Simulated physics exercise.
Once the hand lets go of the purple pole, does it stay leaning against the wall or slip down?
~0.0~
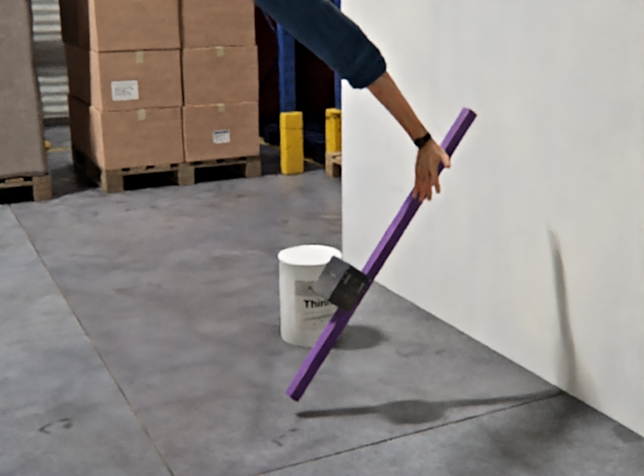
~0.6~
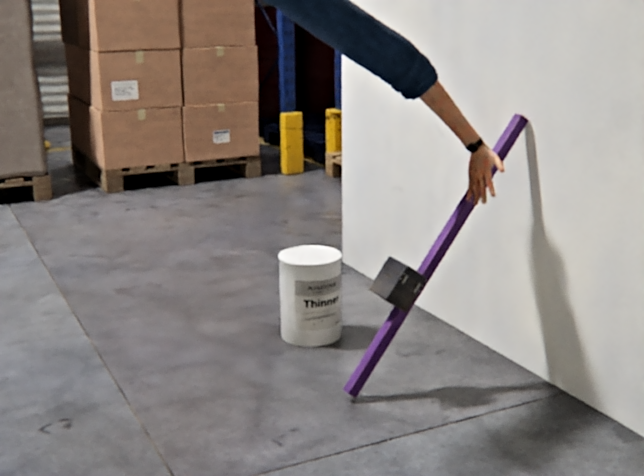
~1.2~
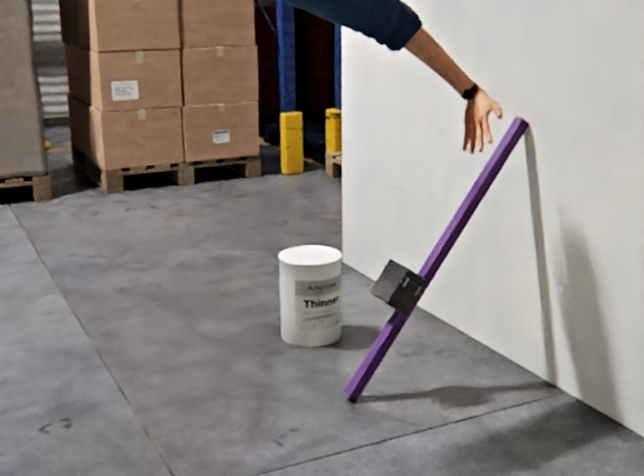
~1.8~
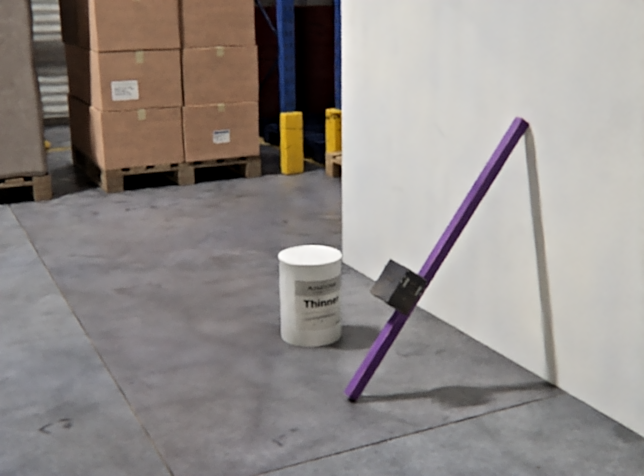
It stays leaning against the wall after the hand has let go and moved away.
